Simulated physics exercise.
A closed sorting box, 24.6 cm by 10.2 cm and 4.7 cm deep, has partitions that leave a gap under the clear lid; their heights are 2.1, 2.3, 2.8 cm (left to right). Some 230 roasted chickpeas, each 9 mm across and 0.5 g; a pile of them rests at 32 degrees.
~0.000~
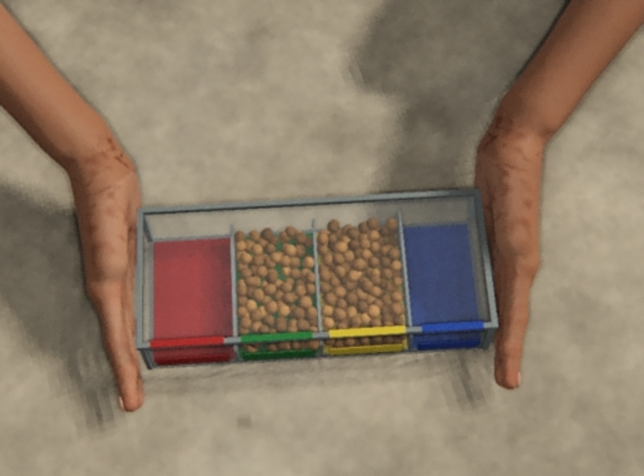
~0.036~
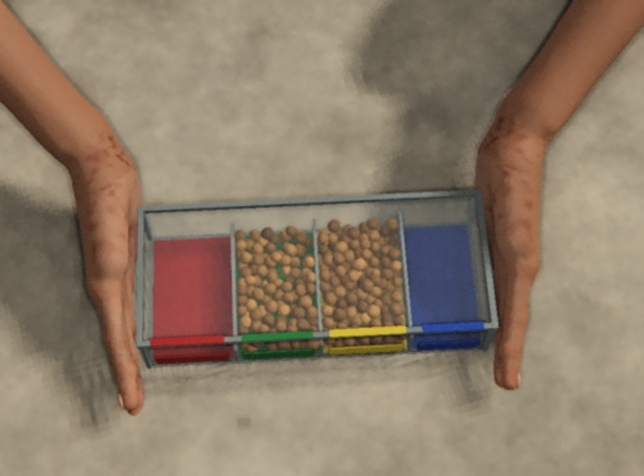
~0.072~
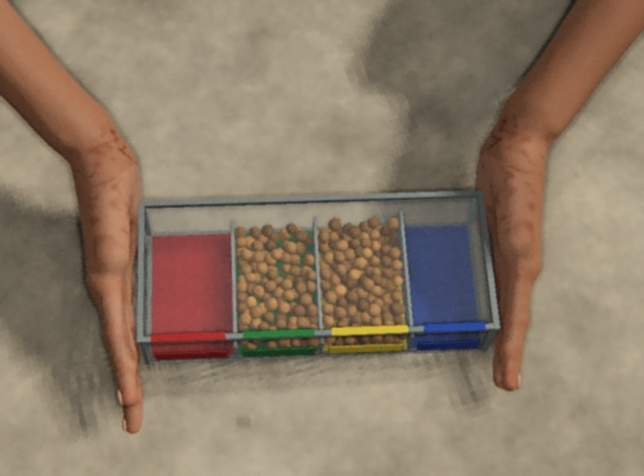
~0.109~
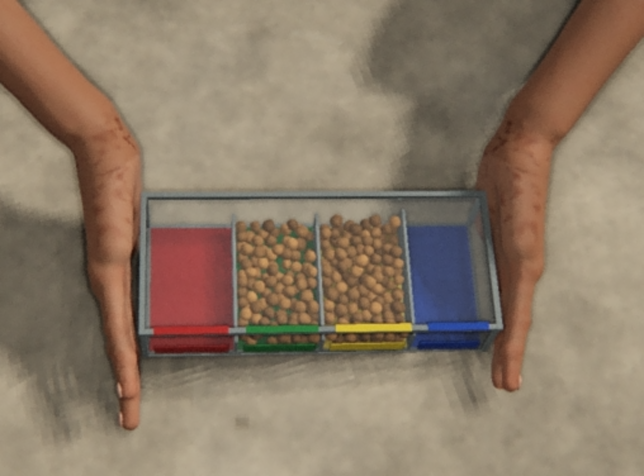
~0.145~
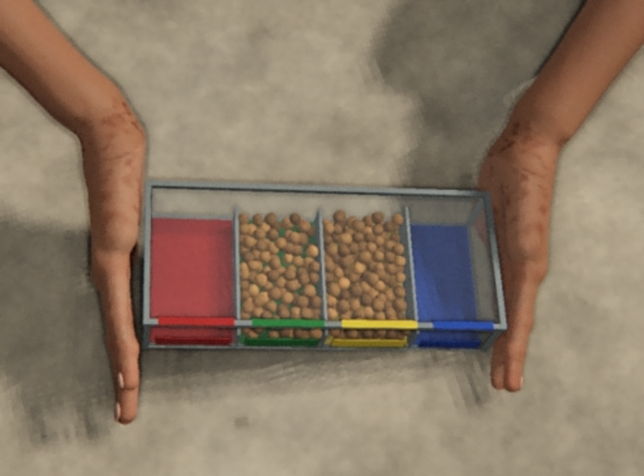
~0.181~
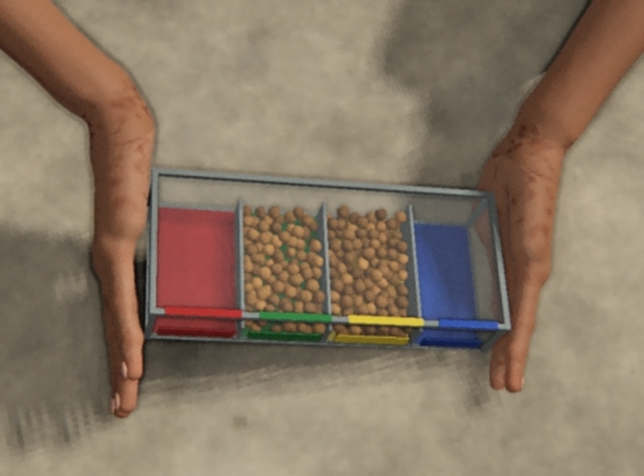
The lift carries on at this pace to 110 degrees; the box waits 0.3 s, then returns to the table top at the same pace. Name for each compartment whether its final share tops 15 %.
Red: Below, blue: Above, green: Below, yellow: Above.
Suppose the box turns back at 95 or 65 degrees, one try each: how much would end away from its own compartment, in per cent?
Some 55 and 10 per cent.
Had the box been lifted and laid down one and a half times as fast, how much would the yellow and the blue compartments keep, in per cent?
Then: Yellow 60; blue 40.
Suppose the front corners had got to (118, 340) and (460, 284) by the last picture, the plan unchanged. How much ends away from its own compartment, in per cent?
In that case some 100 per cent.
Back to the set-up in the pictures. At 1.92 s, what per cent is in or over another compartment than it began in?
Some 70 per cent.
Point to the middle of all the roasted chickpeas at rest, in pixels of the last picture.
At about (408, 277).
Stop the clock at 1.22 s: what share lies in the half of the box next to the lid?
About 80 per cent.
After 1.22 s, tilt 110 degrees; blue 35 %, yellow 65 %.
After 1.92 s, tilt 58 degrees; blue 45 %, yellow 55 %.
After 2.65 s, tilt 0 degrees; blue 50 %, yellow 50 %.
In the end, at 3.2 s, red 0 %, blue 50 %, green 0 %, yellow 50 %.
